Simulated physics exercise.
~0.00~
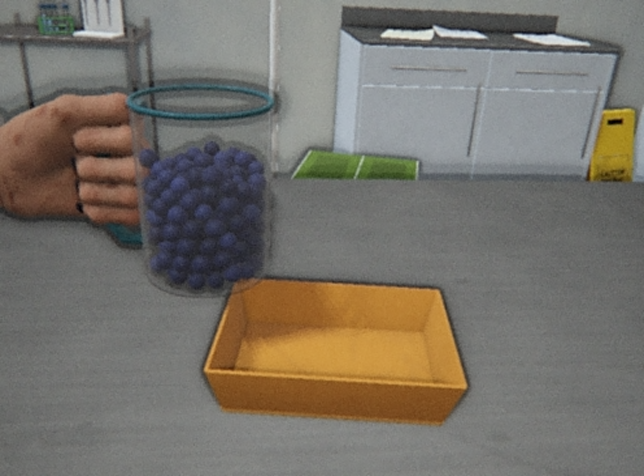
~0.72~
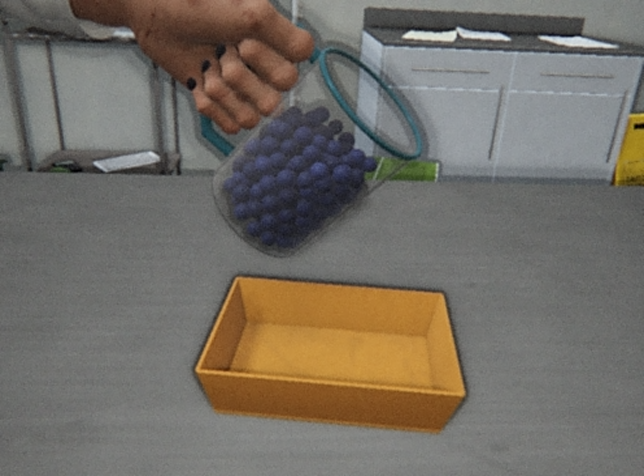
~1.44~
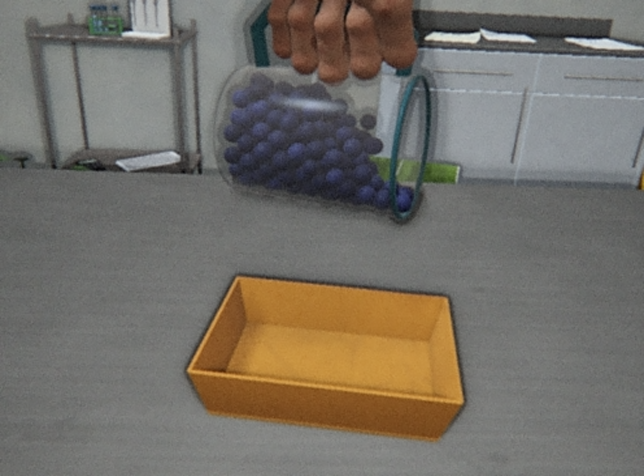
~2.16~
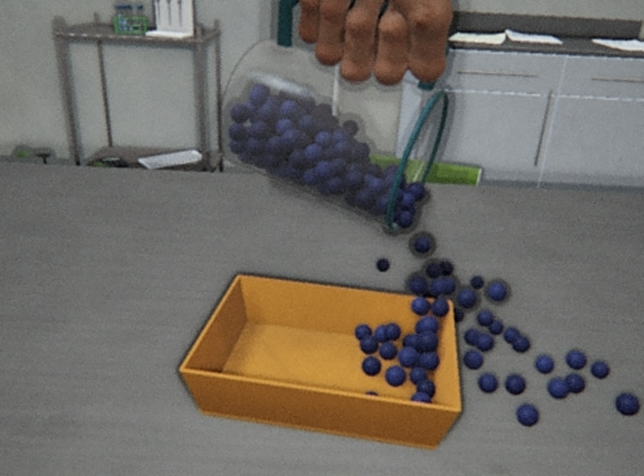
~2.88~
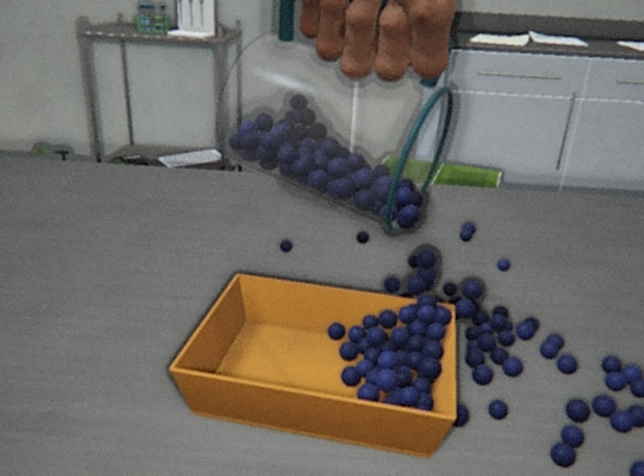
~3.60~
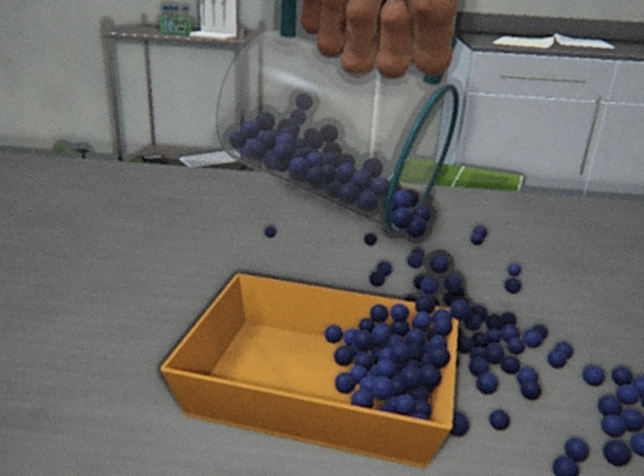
In a room with grey cabinets and a shelf, a hand tips a clear cup of blueberries over an orange tin on a grey table; the berries spill out, some piling at the tin's right end and many scattering across the table to the right, while some remain in the cup.
